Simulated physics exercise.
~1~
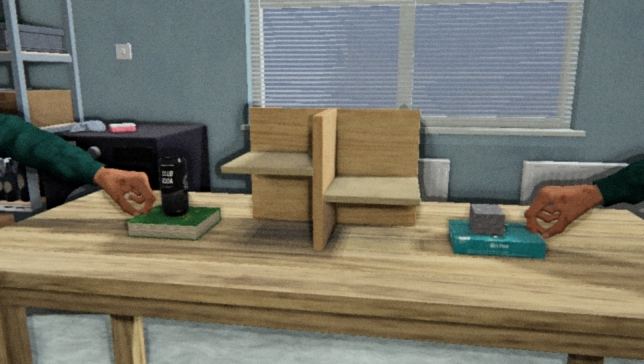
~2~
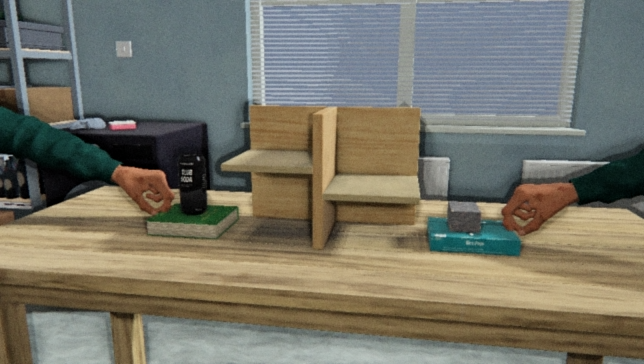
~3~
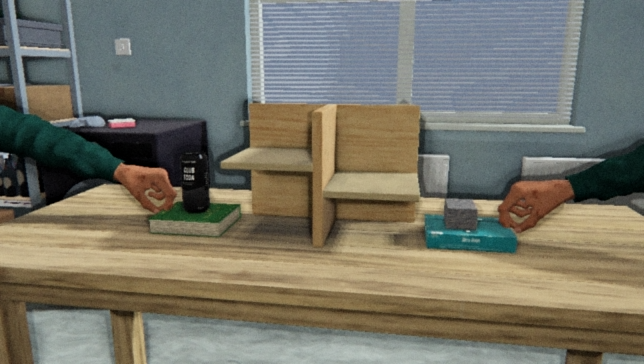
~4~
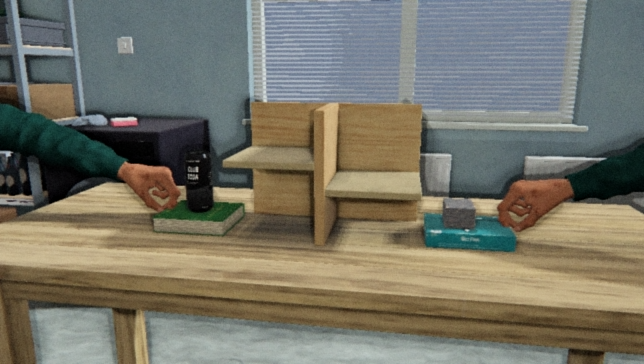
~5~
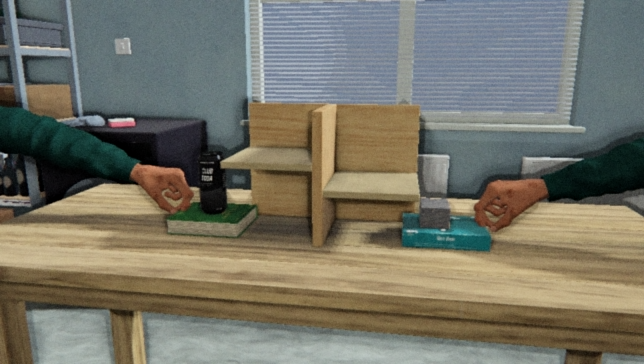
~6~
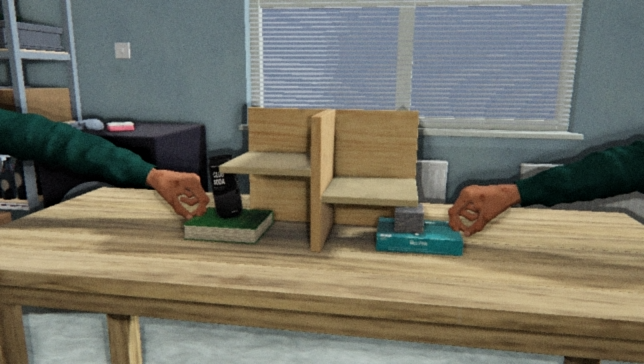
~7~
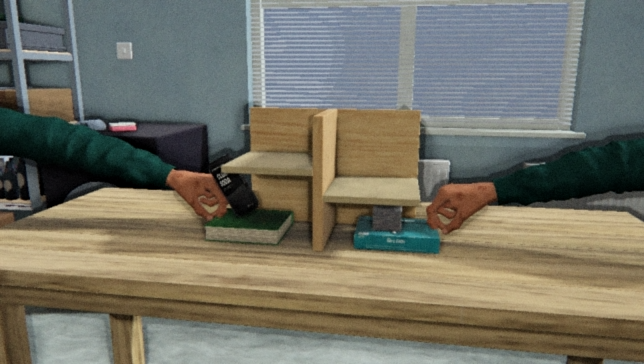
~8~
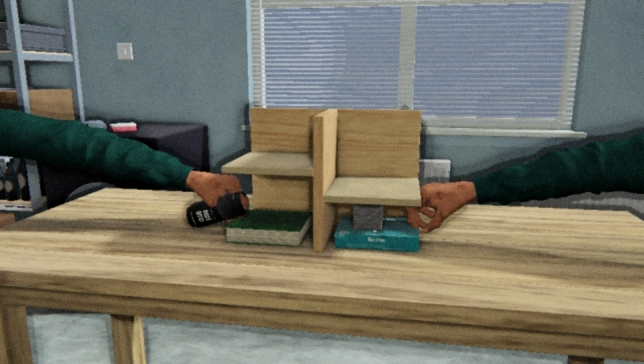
Two hands slid a green book and a turquoise box inward beneath low wooden shelves; the small grey block on the box passed under, but the tall black can on the book hit the left shelf, tilted and ended up on its side.
